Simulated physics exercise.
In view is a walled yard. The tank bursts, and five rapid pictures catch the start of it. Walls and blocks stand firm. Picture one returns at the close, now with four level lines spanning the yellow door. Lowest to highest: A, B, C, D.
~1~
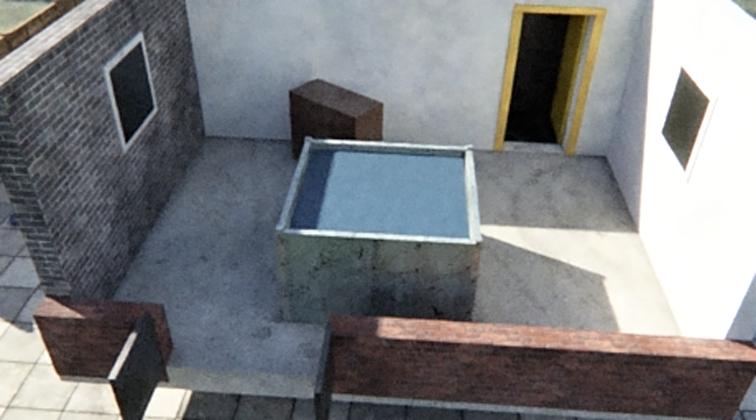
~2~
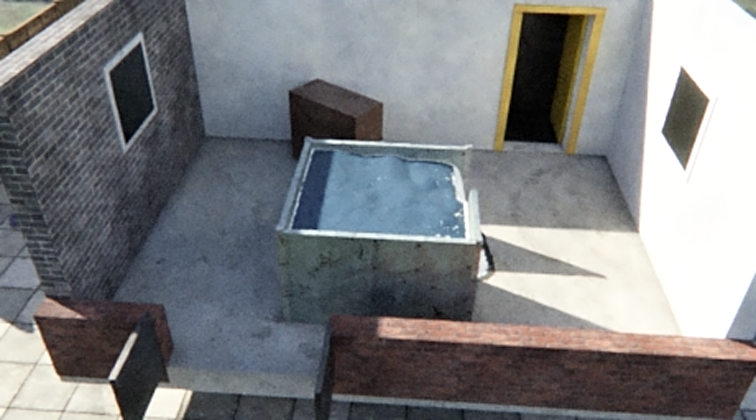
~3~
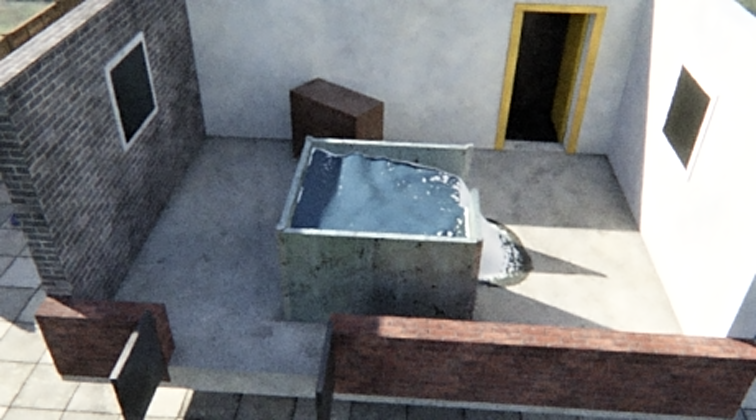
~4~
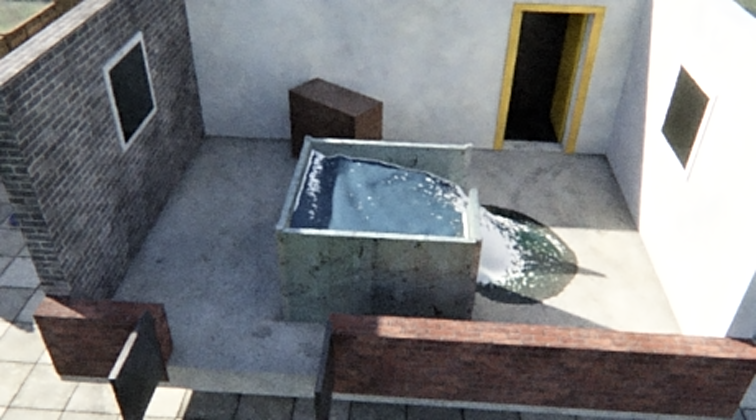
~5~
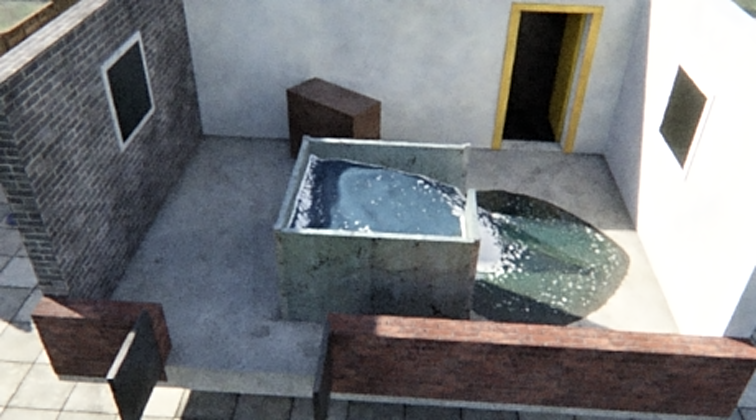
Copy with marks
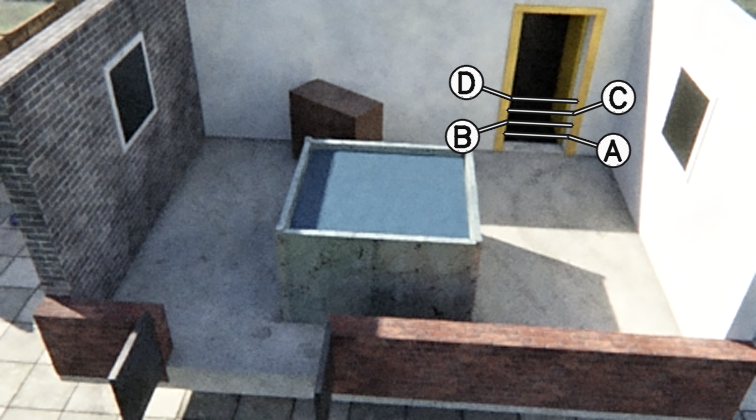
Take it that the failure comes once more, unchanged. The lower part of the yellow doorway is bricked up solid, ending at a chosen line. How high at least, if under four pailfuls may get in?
I would pick height A.
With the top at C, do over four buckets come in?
No, not at all.
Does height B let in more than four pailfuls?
No.
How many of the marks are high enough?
All four.
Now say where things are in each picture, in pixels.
Water in the tank at rest, its middle at (384, 192); foot of the yellow doorway at (533, 152); open gate at (245, 305), in the first picture.
Front seen at (487, 265), 1 % of the ground wet, in the second picture.
Front seen at (525, 263), 4 % of the ground wet, in the third picture.
Front seen at (570, 255), 8 % of the ground wet, in the fourth picture.
Front seen at (619, 251), 16 % of the ground wet, in the fifth picture.
On the marked copy, A at (537, 135); B at (539, 123); C at (541, 111); D at (543, 99); from the bottom up A, B, C, D.
Choosing A, a bucket or two gets in.
Choosing B, nothing gets over.
Choosing C, nothing gets over.
Choosing D, nothing gets over.
